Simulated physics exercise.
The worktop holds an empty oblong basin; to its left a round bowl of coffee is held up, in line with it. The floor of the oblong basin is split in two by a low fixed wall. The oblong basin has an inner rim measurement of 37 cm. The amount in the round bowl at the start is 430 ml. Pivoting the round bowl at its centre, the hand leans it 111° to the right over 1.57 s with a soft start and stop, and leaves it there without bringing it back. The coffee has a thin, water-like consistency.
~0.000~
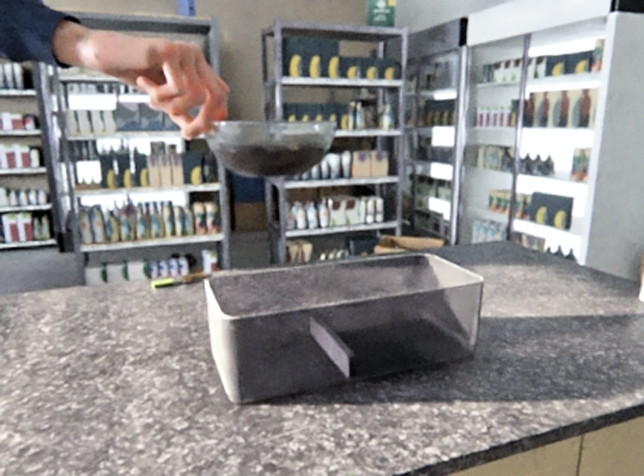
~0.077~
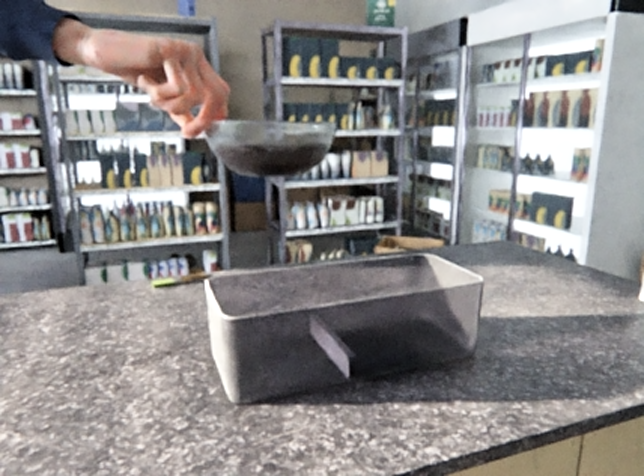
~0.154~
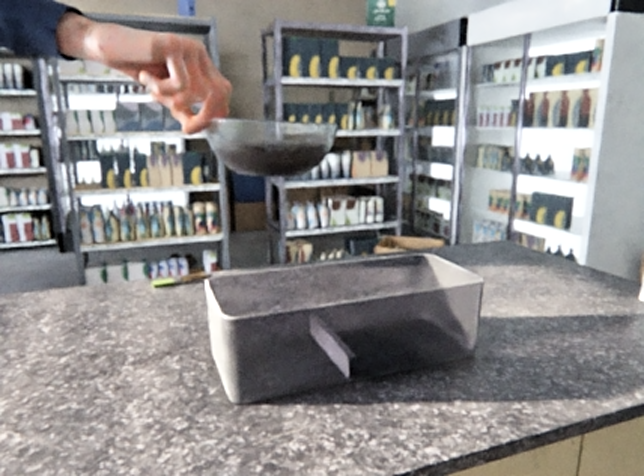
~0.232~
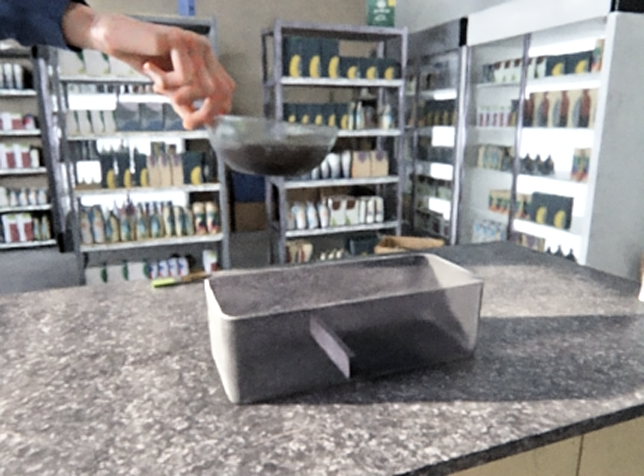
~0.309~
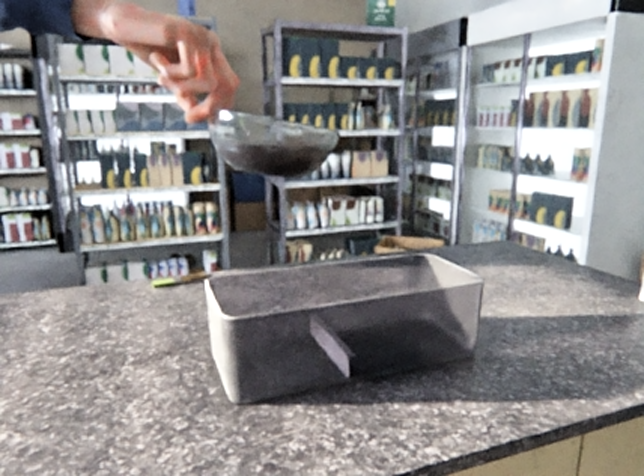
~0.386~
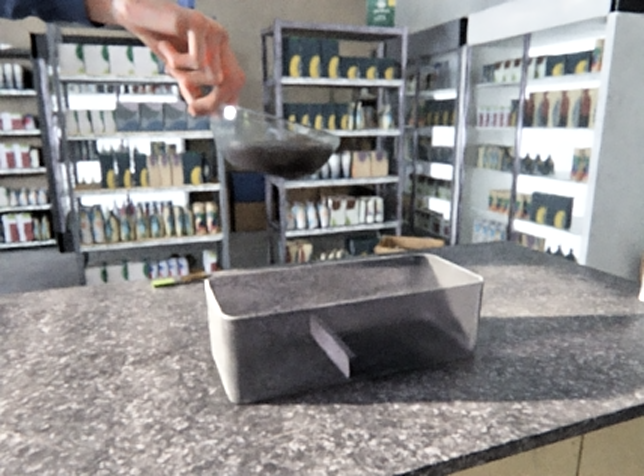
A hand held a round bowl of dark coffee above a speckled worktop, near an empty oblong basin, and leaned it gently to the right, slowly at first and then a little faster.
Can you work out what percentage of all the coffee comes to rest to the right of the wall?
I would put it at 91 per cent.
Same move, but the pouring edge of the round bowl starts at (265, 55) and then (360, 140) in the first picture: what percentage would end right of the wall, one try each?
About 40 %, then about 95 %.
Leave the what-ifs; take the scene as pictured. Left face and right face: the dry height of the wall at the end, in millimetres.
Left about 30 mm, while the right is about 18 mm.
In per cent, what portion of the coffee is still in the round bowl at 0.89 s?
I'd put it near 34 percent.
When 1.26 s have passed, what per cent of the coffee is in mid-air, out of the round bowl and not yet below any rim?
In-air share: About 4 %.
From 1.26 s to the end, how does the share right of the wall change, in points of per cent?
There is a rise of about 2.
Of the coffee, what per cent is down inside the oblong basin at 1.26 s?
Around 96 per cent of the whole.
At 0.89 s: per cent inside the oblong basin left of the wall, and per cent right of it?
About 0 left, 24 right.
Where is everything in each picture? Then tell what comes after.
In the first frame, it leans 0°; its right rim is at (331, 123); the coffee meets the walls at (213, 145) and (323, 142); the oblong basin's rim runs from (213, 298) to (455, 267); the wall's top is at (331, 334).
In the second frame, it leans 1°; its right rim is at (331, 124); the coffee meets the walls at (213, 145) and (322, 143).
In the third frame, it leans 3°; its right rim is at (332, 126); the coffee meets the walls at (215, 144) and (323, 143).
In the fourth frame, it leans 6°; its right rim is at (333, 130); the coffee meets the walls at (215, 144) and (324, 144).
In the fifth frame, it leans 10°; its right rim is at (334, 135); the coffee meets the walls at (217, 144) and (326, 144).
In the sixth frame, it leans 16°; its right rim is at (334, 141); the coffee meets the walls at (220, 145) and (329, 144).
After 0.89 s the tilt is 67° and 35 per cent is still to pour, 0 is left of the wall and 25 right of it.
After 1.26 s the tilt is 101° and 0 per cent is still to pour, 7 is left of the wall and 89 right of it.
After 1.65 s the tilt is 111° and 0 per cent is still to pour, 8 is left of the wall and 91 right of it.
After 2.07 s the tilt is 111° and 0 per cent is still to pour, 8 is left of the wall and 91 right of it.
In the end 8 per cent lies left of the wall, 91 right of it and 1 outside.
